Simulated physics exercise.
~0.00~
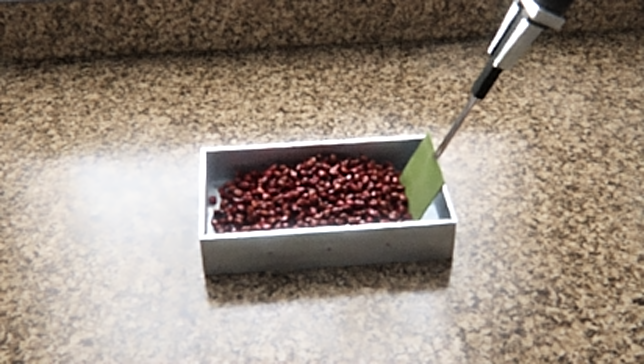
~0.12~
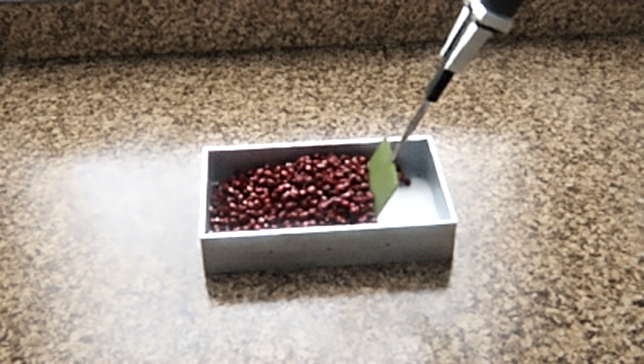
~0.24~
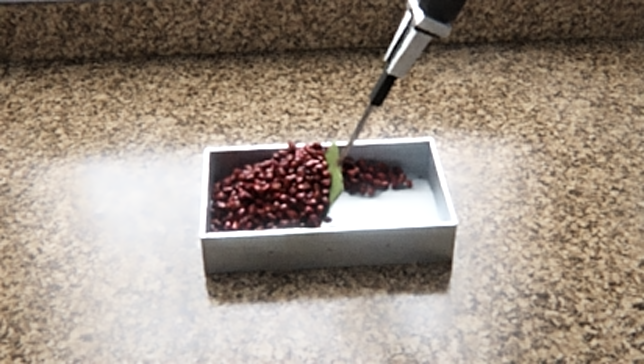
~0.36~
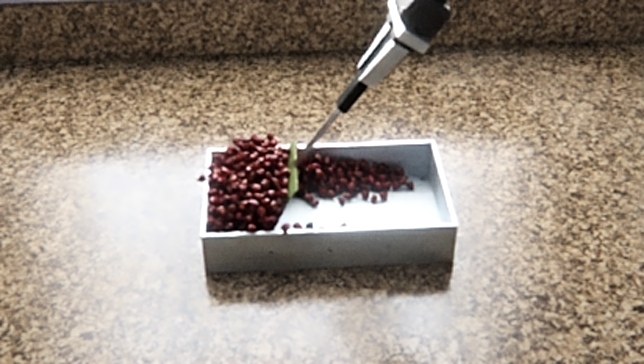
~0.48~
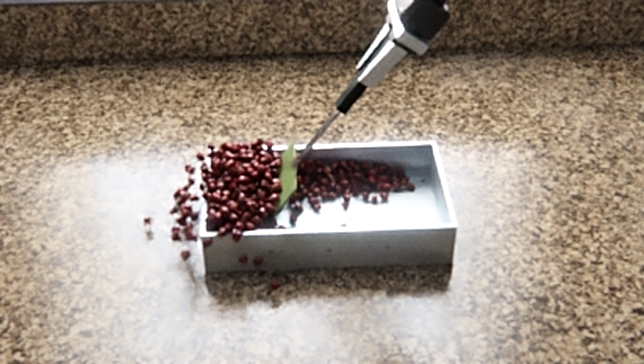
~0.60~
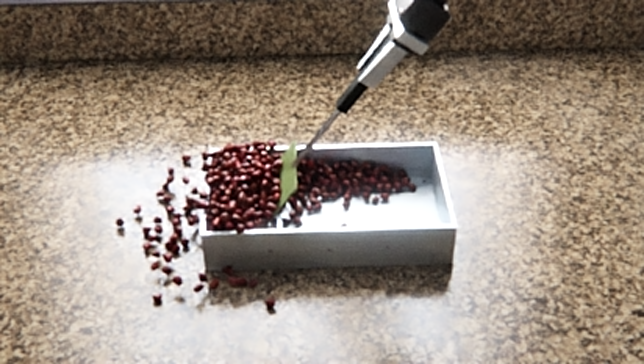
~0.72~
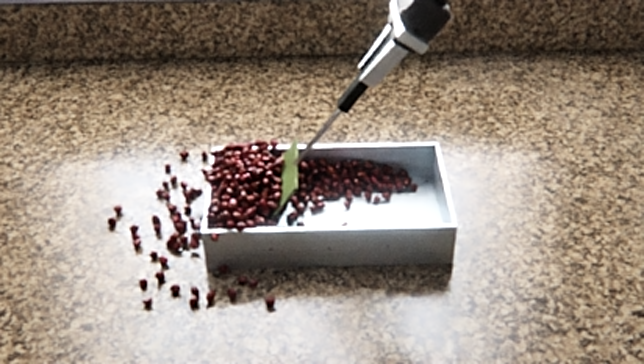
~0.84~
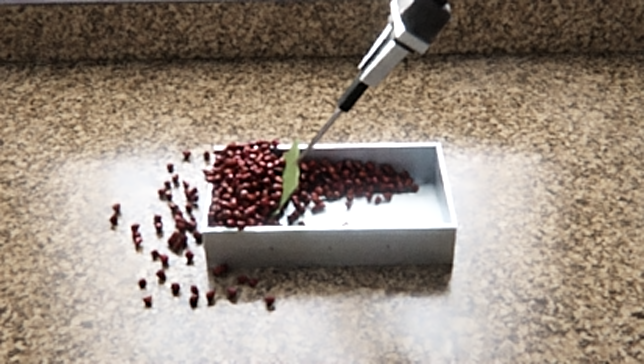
A robotic arm pushed a green blade leftward through a grey tin of dark red beans, heaping them against the left end until some spilled over onto the speckled countertop, then held still with most of the beans still in the tin.
